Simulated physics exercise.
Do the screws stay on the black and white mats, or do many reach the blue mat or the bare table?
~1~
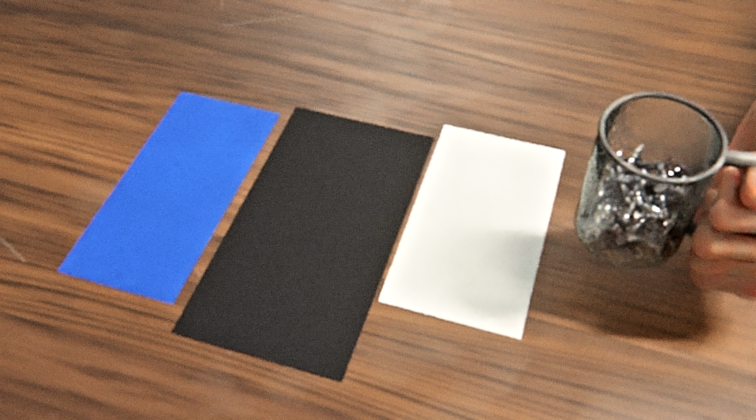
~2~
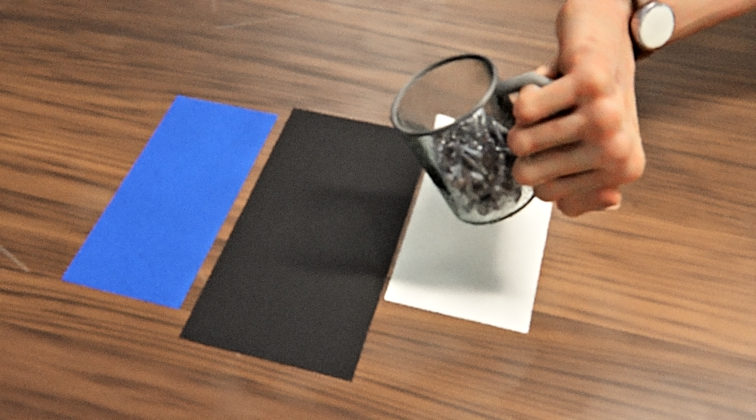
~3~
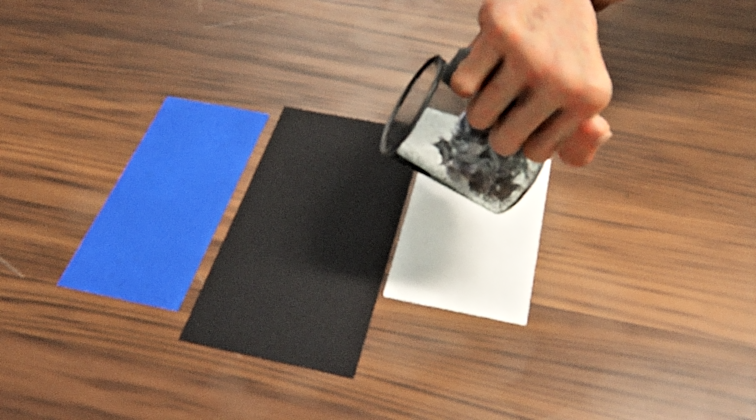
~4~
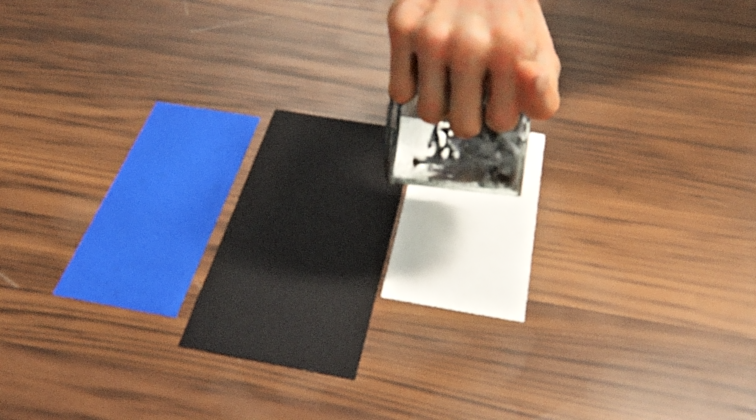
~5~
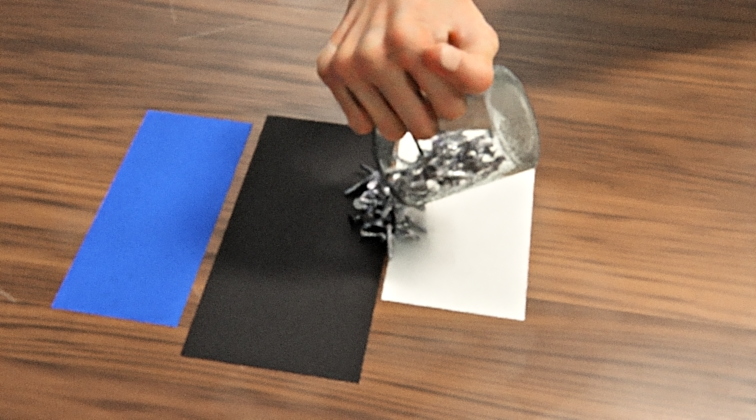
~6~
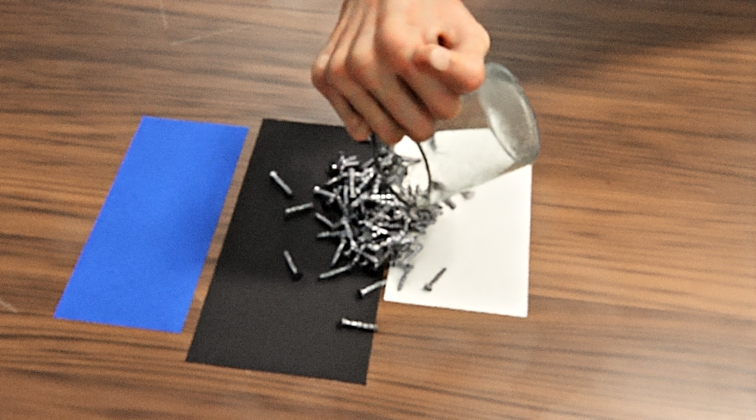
They stay on the black and white mats, with a good share on each and the larger part on the black one. The blue mat and the bare table do not get any large share.
